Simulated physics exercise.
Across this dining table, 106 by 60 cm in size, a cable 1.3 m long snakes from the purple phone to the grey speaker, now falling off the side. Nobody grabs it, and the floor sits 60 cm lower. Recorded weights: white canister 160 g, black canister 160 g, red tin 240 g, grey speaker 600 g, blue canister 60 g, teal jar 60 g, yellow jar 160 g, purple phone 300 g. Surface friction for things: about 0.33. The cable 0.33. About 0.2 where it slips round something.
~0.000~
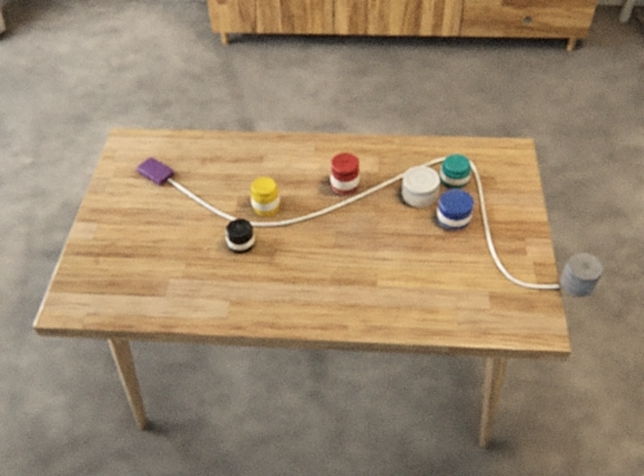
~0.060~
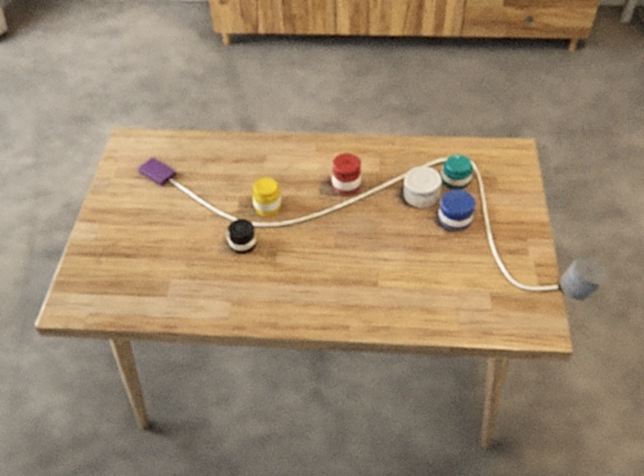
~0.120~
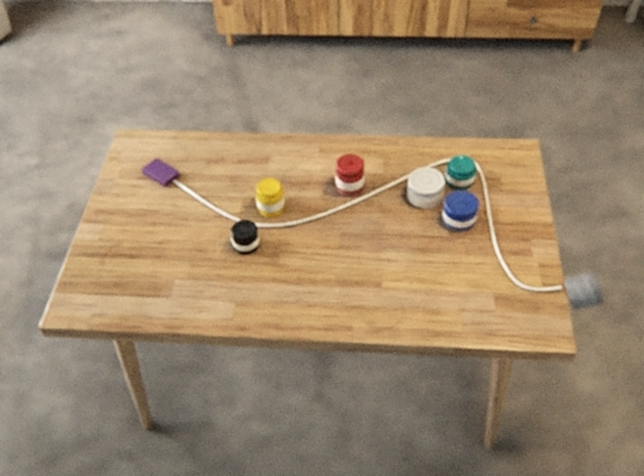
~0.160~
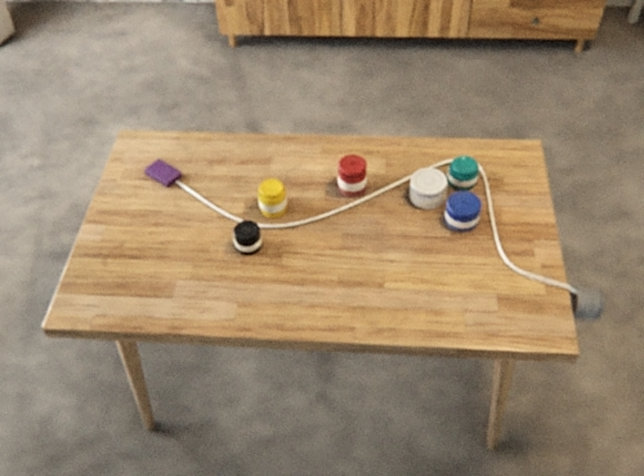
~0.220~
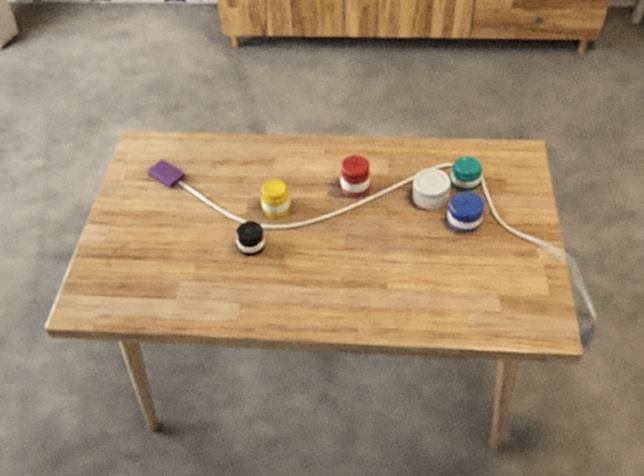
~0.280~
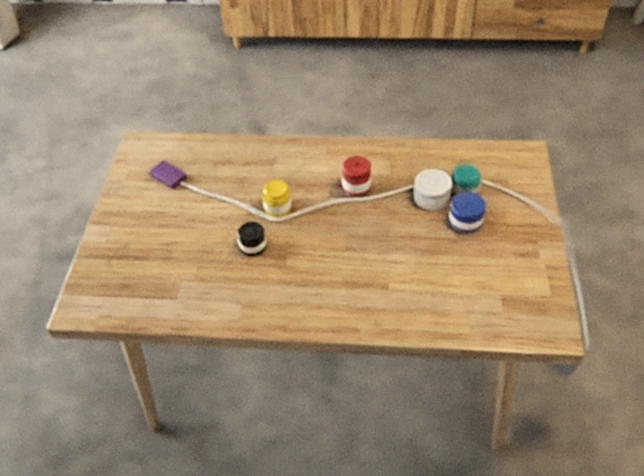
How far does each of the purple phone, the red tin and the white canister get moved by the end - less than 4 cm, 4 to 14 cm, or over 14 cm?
The purple phone moves over 14 cm, the red tin moves less than 4 cm, the white canister moves over 14 cm.
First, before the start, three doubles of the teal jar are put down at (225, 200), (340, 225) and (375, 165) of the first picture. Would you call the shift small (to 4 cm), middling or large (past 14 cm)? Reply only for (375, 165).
Slight.
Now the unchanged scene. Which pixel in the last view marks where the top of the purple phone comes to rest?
(363, 212).
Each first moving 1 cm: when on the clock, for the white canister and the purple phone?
White canister: 0.34 s; purple phone: 0.34 s.
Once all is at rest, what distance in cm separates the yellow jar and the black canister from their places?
About: Yellow jar over the edge, black canister 0 cm.
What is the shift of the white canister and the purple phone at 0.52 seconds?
White canister 20 cm, purple phone 20 cm.
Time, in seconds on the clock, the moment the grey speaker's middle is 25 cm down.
Near 0.28 seconds.
After 0.5 s, the cable's tail end at (272, 191); purple phone 22 cm off its start, white canister 19 cm off its start, yellow jar 20 cm off its start.
After 0.7 s, the cable's tail end at (356, 203); purple phone 43 cm off its start, white canister 27 cm off its start, yellow jar on its side, 30 cm off its start.
After 1.0 s, the cable's tail end at (378, 206); purple phone 48 cm off its start at (363, 212), white canister 27 cm off its start at (438, 279), yellow jar over the edge.
After 1.2 s, the cable's tail end at (378, 206); purple phone 48 cm off its start, white canister 27 cm off its start, yellow jar over the edge.
After 2.4 s, the cable's tail end at (378, 206); purple phone 48 cm off its start at (363, 212), white canister 27 cm off its start at (438, 279), red tin 0 cm off its start at (357, 165), yellow jar over the edge.
